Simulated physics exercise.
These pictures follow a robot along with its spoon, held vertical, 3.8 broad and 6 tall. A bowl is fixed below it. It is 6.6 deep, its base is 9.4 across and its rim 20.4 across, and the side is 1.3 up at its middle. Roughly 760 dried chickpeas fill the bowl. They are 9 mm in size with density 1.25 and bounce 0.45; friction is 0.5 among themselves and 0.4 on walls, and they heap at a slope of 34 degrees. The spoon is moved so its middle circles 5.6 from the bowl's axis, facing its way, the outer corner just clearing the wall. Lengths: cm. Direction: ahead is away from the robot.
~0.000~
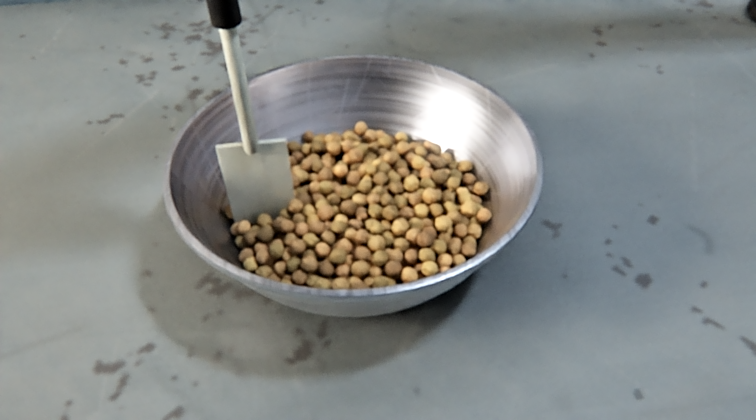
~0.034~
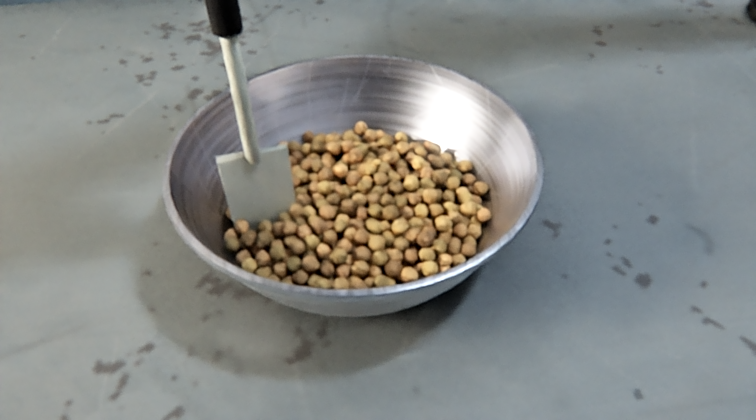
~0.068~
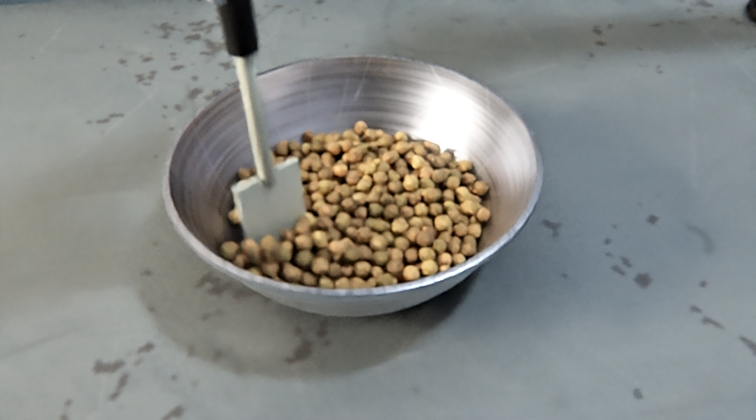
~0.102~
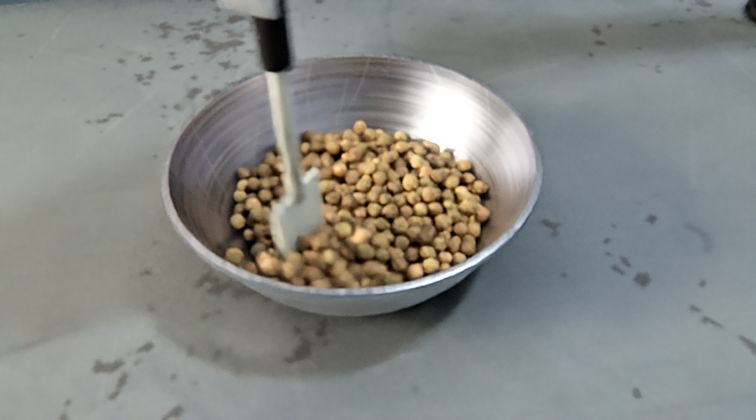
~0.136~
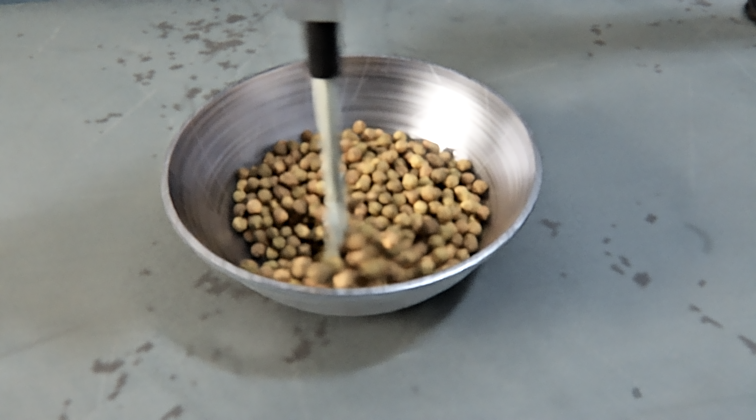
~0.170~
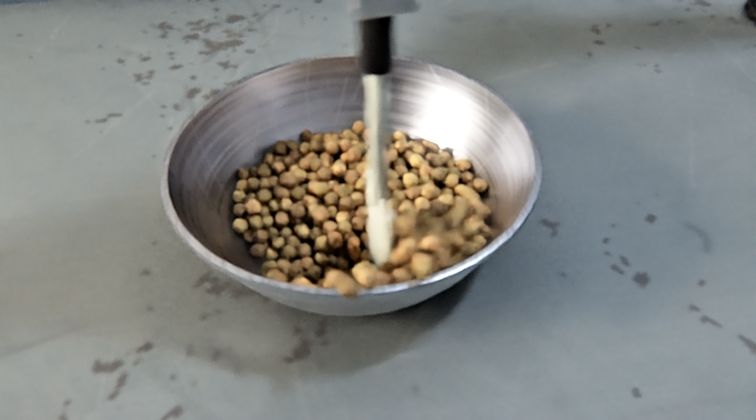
A flat metal spoon with a black grip, held upright, starts at the left side of a shallow metal bowl of dried chickpeas. It sweeps toward the near side and then rightward along it, turning edge-on and pushing chickpeas into a jumbled heap at the lower right.
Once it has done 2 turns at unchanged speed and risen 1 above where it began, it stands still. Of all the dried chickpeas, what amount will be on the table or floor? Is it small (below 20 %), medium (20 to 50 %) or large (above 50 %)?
It is small.
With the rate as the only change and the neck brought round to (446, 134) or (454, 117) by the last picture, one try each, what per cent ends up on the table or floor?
Near 20 in a hundred for the first and near 30 in a hundred for the second.
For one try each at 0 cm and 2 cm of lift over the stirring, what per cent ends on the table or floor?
I'd reckon around 20 and 5 per cent.
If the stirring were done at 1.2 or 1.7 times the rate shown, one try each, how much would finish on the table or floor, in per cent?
I'd expect about 15 per cent, then about 30 per cent.
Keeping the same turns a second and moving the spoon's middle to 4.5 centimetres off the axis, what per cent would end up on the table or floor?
Then about 5 %.
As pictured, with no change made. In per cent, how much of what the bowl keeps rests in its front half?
Roughly 50 percent of it.
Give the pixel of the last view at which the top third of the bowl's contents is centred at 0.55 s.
Near (253, 190).
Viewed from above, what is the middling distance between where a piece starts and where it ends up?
Around 6 centimetres.
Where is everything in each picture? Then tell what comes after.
Spoon neck at (247, 120), 0° round; upper third of the load around (360, 198), from x 230 to 485, top at y 130; 758 in the bowl, in the first frame.
Spoon neck at (248, 129), 9° round; upper third of the load around (357, 199), from x 230 to 485, top at y 130, in the second frame.
Spoon neck at (262, 150), 31° round; upper third of the load around (351, 205), from x 230 to 485, top at y 130, in the third frame.
Spoon neck at (292, 167), 53° round; upper third of the load around (354, 208), from x 235 to 485, top at y 130, in the fourth frame.
Spoon neck at (334, 174), 75° round; upper third of the load around (370, 214), from x 240 to 485, top at y 130, in the fifth frame.
Spoon neck at (379, 170), 97° round; upper third of the load around (399, 216), from x 240 to 485, top at y 130; 757 in the bowl, 1 in flight or on the tool, in the sixth frame.
After 0.55 s, 341° round, highest piece 8 above the table; 713 in the bowl, 35 on the table or floor, 10 in flight or on the tool.
After 0.92 s, 225° round, highest piece 8 above the table; 693 in the bowl, 63 on the table or floor, 2 in flight or on the tool.
After 1.31 s, 0° round, highest piece 5 above the table; 691 in the bowl, 67 on the table or floor.
After 2.01 s, 0° round, highest piece 5 above the table; 691 in the bowl, 67 on the table or floor.
At rest, 691 in the bowl, 67 on the table or floor. That is 9 % on the table or floor.
